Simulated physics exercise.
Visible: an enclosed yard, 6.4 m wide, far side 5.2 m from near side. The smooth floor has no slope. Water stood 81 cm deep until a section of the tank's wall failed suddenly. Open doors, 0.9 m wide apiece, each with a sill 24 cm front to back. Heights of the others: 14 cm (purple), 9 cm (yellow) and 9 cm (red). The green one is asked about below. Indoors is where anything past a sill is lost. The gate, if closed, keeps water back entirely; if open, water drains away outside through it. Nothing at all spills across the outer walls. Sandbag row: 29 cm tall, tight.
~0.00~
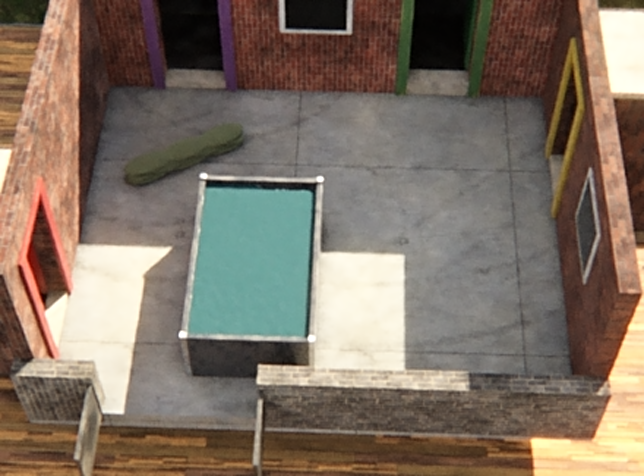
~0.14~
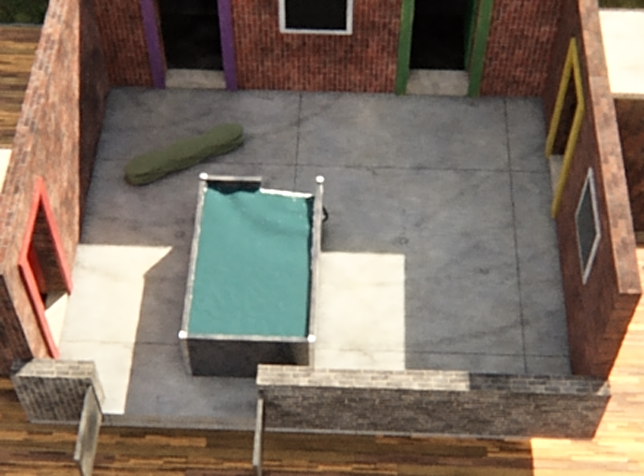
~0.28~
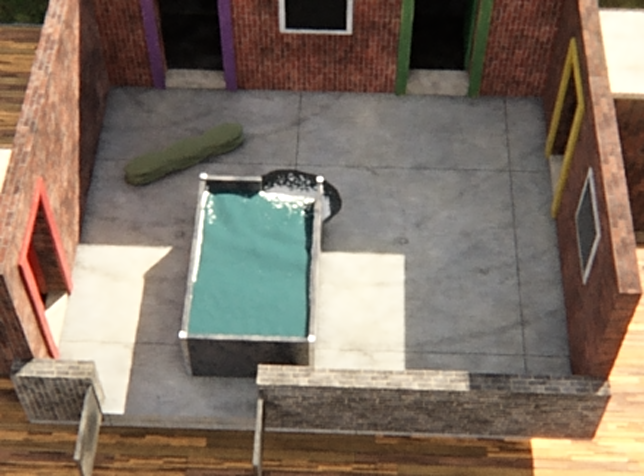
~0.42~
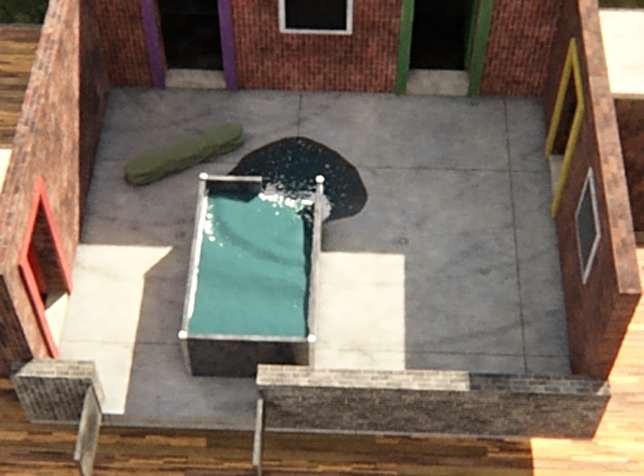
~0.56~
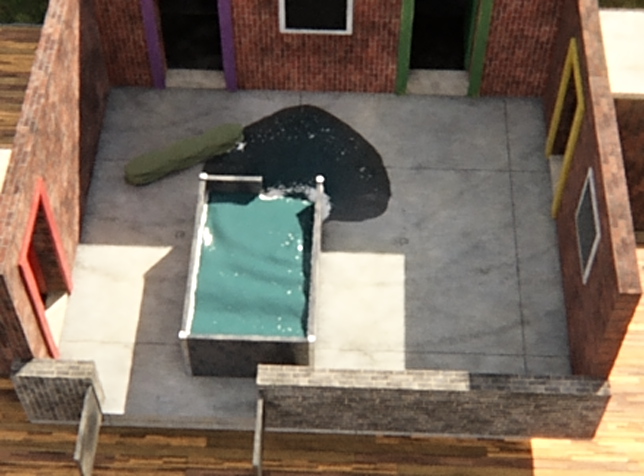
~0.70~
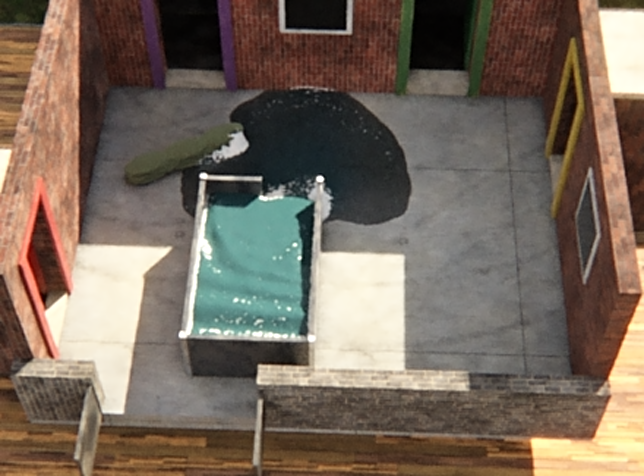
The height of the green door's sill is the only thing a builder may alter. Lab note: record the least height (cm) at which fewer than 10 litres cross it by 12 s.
Least height: 16 cm.
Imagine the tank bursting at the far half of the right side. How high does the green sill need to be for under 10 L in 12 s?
Then roughly 13.5 cm.
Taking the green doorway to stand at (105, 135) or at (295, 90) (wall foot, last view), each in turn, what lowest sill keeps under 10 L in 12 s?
16 and 31 cm.
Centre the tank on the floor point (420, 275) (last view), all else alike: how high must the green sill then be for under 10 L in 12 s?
Then it needs to be around 35 cm high.
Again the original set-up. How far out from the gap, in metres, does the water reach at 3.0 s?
About 4.2 metres out.
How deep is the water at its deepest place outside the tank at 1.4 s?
About 42 cm.
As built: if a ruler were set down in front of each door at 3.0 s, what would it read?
In cm: Green 17, purple 13, yellow 12, red 0.
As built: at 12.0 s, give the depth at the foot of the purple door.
Roughly 8.5 cm deep.
After 1.4 s water covers 25 % of the floor, deepest (42 cm) near (298, 214); 18 cm at the green door, 0 litres in over its 27 cm sill.
After 3.0 s water covers 50 % of the floor, deepest (32 cm) near (538, 104); 17 cm at the green door, 0 litres in over its 27 cm sill.
After 12.0 s water covers 95 % of the floor, deepest (12 cm) near (341, 99); 9 cm at the green door, 0 litres in over its 27 cm sill.
At the green door as built, the water arrived by 1.2 s and peaked near 21 cm at 1.8 s.
Run again over the same 12 s with other heights there, 23 litres in over 13 cm, 5 litres over 17.5 cm. The limit of 10 litres is kept from about 16 cm up.
